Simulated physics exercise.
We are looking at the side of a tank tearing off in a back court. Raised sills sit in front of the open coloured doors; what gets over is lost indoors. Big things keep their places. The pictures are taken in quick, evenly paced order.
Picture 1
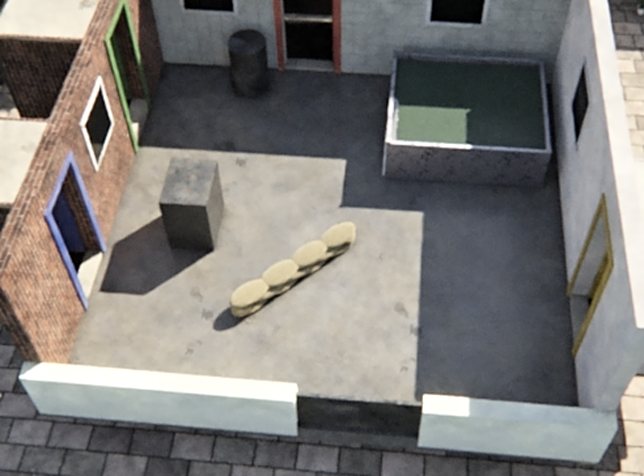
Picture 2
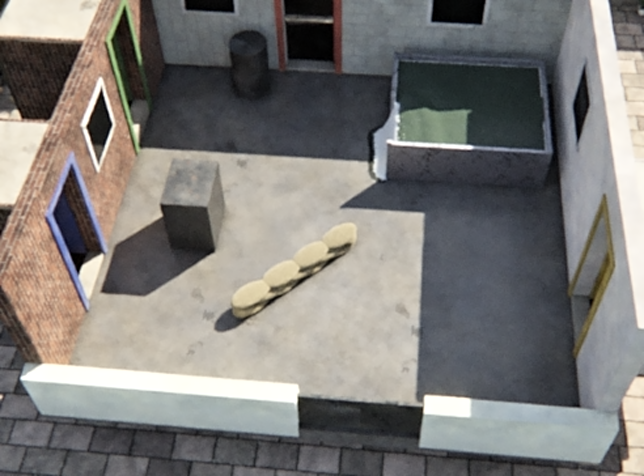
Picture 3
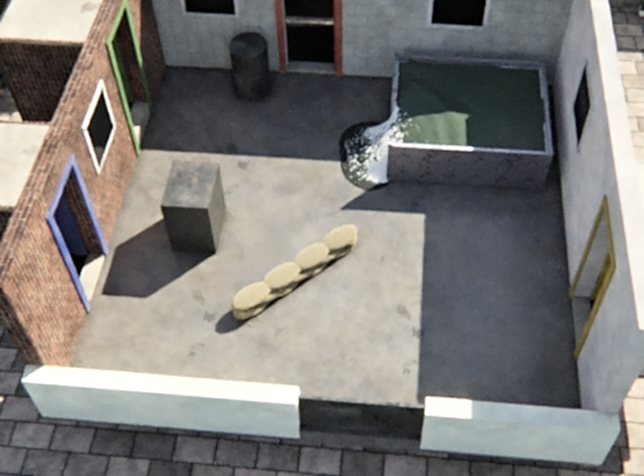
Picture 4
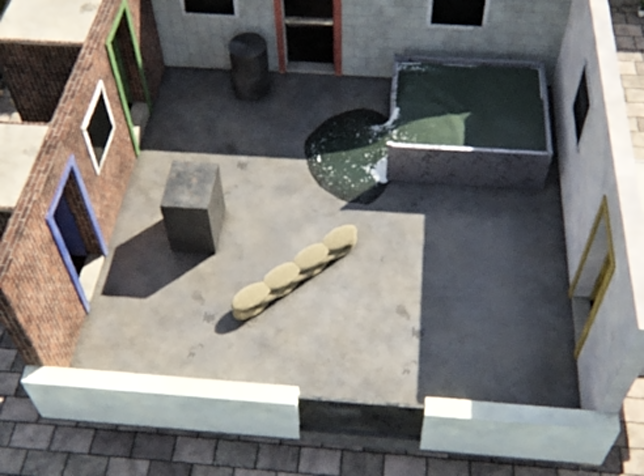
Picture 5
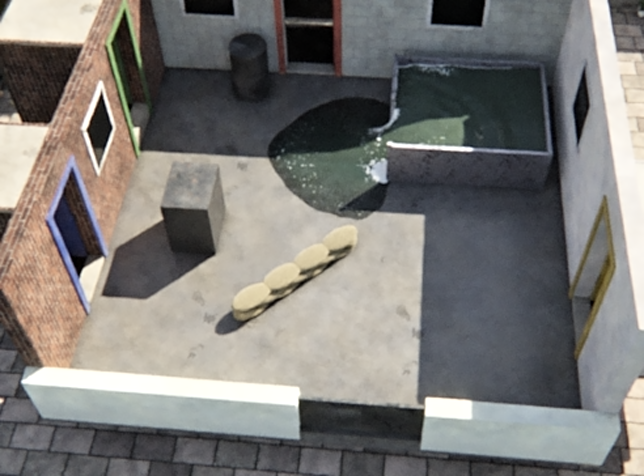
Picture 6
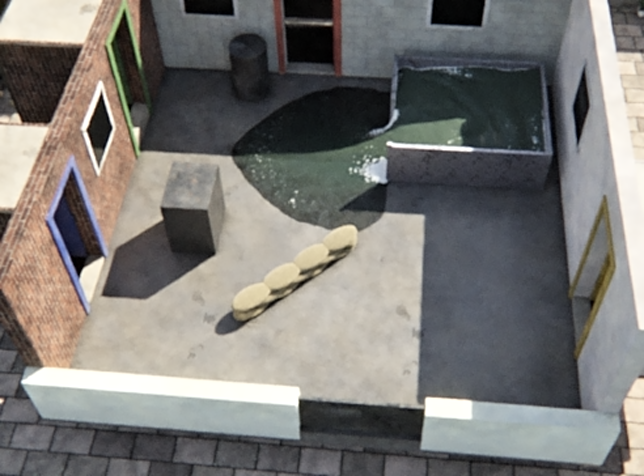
At first, a tank full of dark green water stands whole in a walled court with coloured doorways, a grey block and a barrel. Then its left side gives way and water gushes out, foaming onto the floor. The dark pool spreads leftward in a widening rounded sheet, while the block and barrel stay put.
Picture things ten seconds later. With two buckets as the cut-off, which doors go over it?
In order: Green door: Two buckets or fewer; yellow door: Two buckets or fewer; blue door: Over two buckets; red door: Over two buckets.
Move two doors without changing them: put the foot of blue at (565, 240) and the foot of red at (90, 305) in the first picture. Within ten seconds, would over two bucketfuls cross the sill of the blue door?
In this case the blue door remains below.
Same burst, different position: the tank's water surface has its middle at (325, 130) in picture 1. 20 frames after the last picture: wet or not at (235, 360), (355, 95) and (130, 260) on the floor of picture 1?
As listed: Reached, reached, reached.
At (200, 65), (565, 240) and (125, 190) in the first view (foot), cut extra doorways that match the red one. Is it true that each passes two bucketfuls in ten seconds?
Note: Door one overshoots; door two undershoots; door three overshoots.
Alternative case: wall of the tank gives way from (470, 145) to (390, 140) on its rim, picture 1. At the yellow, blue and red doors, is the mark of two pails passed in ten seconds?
Log - yellow runs over the limit, blue runs over the limit, red keeps within bounds.
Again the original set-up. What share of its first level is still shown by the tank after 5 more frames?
That comes to about 74 per cent.
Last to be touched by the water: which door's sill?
That would be the yellow door.
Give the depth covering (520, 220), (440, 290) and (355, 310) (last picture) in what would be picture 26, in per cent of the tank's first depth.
My figures are about 0, 0 and 0 percent.
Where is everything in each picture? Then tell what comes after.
In the first picture, the open tank at (467, 103) is whole and still.
In the second picture, water pours out at (392, 141) and has run to (380, 177).
In the third picture, water pours out at (392, 145) and has run to (349, 135).
In the fourth picture, the front is at (312, 141), out from the gap at (392, 146).
In the fifth picture, the front is at (274, 155), out from the gap at (392, 146).
In the sixth picture, water pours out at (392, 146) and has run to (238, 155).
A moment on, water covers 30 % of the floor; the green door wet at the sill, nothing in, the yellow door not reached, the blue door not reached, the red door wet at the sill, nothing in.
Next, water covers 40 % of the floor; the green door wet at the sill, nothing in, the yellow door not reached, the blue door wet at the sill, nothing in, the red door wet at the sill, nothing in.
Then, water covers 50 % of the floor; the green door wet at the sill, nothing in, the yellow door not reached, the blue door wet at the sill, nothing in, the red door under two buckets in.
Later, water covers 65 % of the floor; the green door wet at the sill, nothing in, the yellow door not reached, the blue door under two buckets in, the red door under two buckets in.
In the end, water covers 95 % of the floor; the green door wet at the sill, nothing in, the yellow door wet at the sill, nothing in, the blue door over two buckets in, the red door over two buckets in.
